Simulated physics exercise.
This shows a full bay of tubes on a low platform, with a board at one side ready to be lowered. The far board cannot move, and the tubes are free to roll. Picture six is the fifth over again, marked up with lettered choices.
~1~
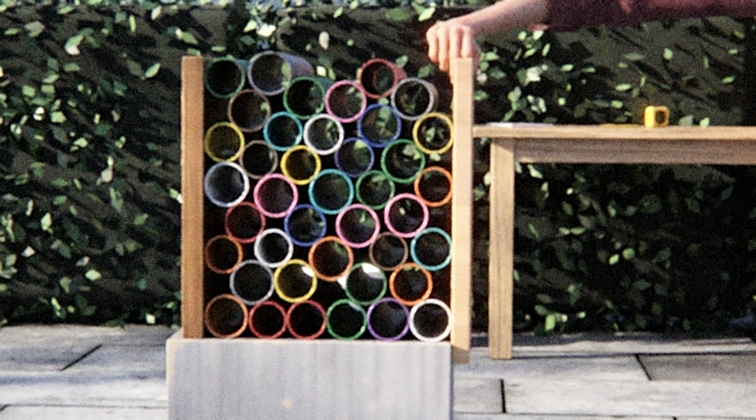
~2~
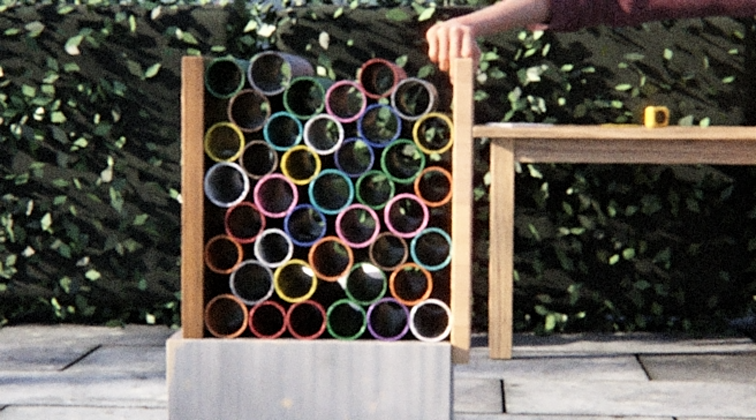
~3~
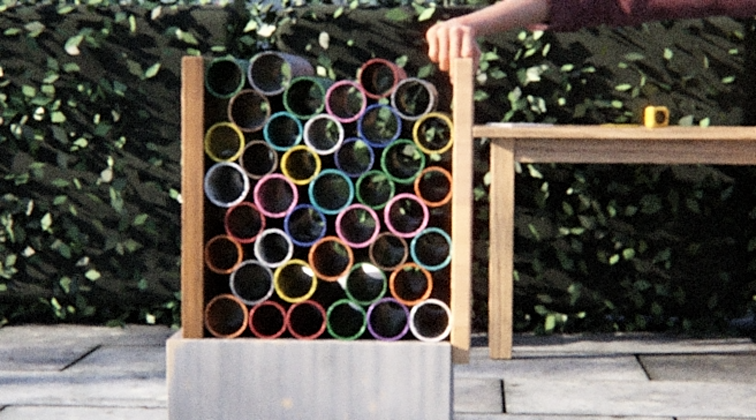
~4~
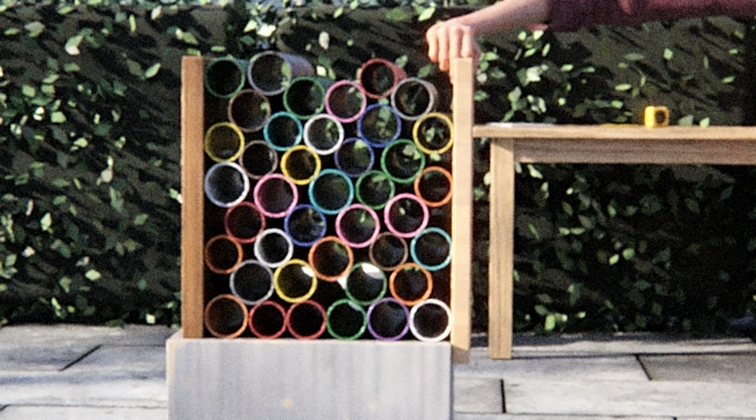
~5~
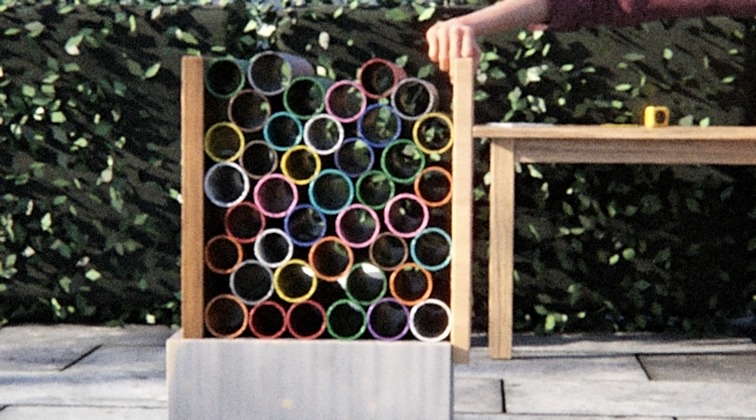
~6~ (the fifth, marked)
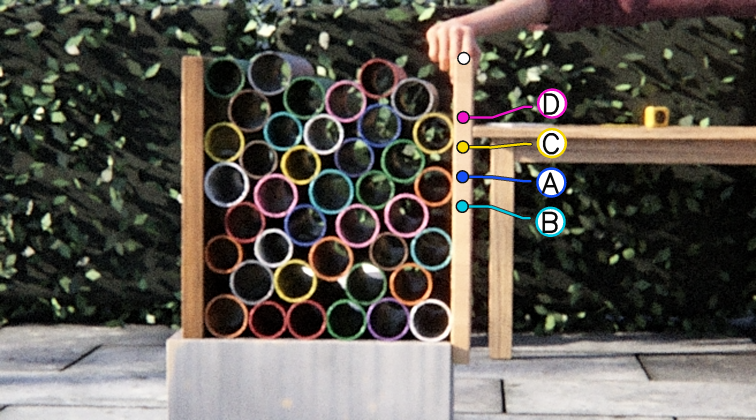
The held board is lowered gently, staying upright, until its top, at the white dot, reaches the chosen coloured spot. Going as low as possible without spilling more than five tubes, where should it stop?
The last mark within the limit is B.
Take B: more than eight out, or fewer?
At B, fewer than eight.
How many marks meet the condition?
Four of the four.
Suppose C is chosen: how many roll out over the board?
At C the number is none.
On the copy, A at (463, 177); B at (462, 206); C at (463, 147); D at (463, 117); the white dot at (464, 58).
On B. First, top of the board (454, 125).
Then, top of the board (453, 199).
Finally, top of the board (453, 206), three out over the board.
By contrast, A two out over the board; C none out over the board; D none out over the board.
